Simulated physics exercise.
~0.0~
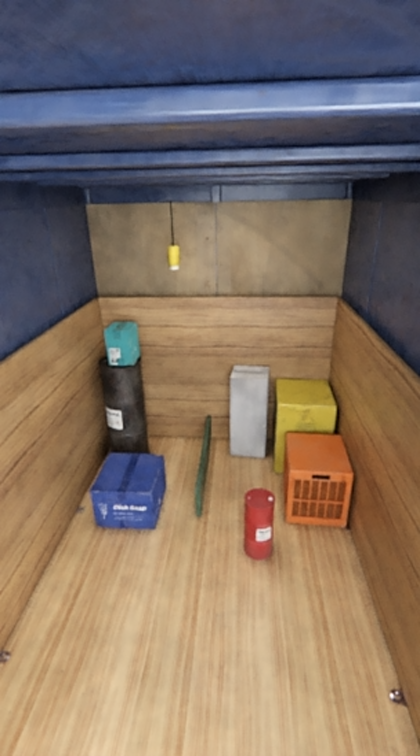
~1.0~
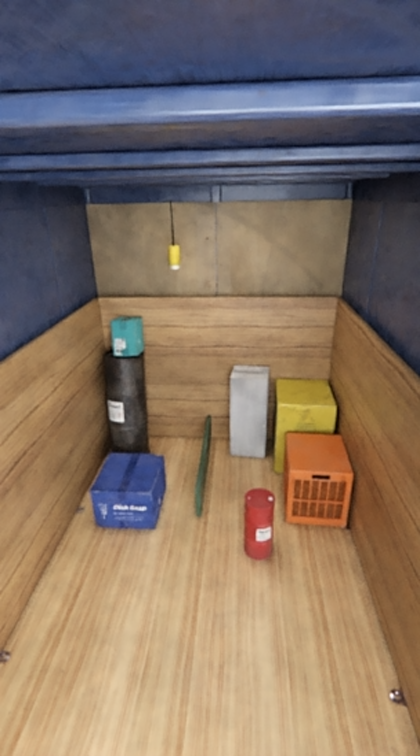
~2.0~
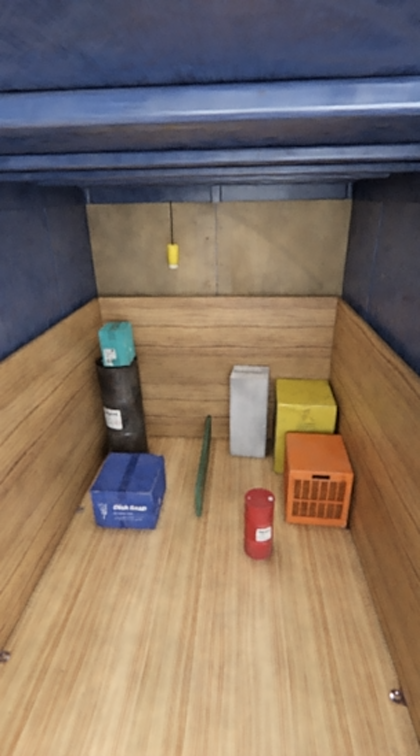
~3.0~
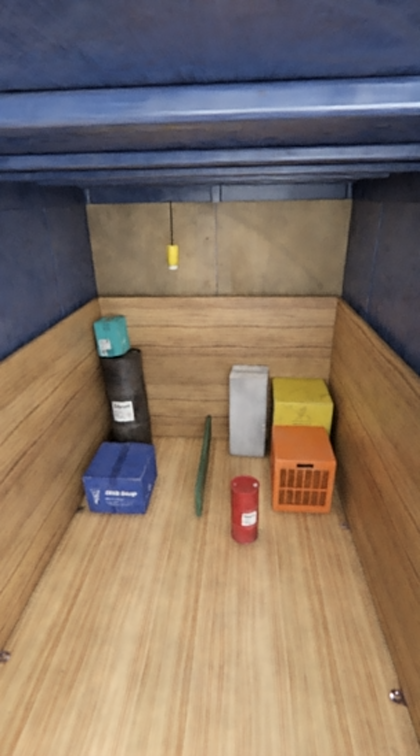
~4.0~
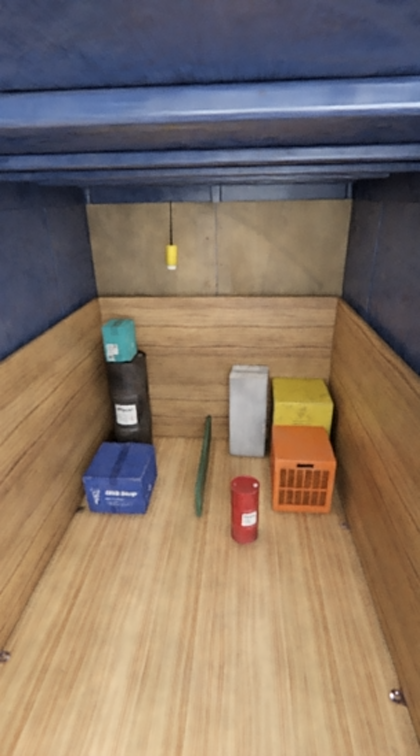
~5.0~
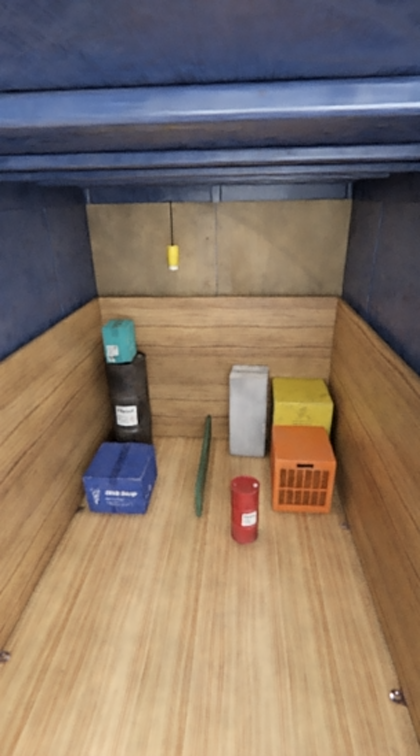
A turquoise box wobbled on top of a black drum in the back of a van while a lamp swung slightly; then the blue box, red canister and orange crate shifted a little left and farther in, and everything settled still upright.
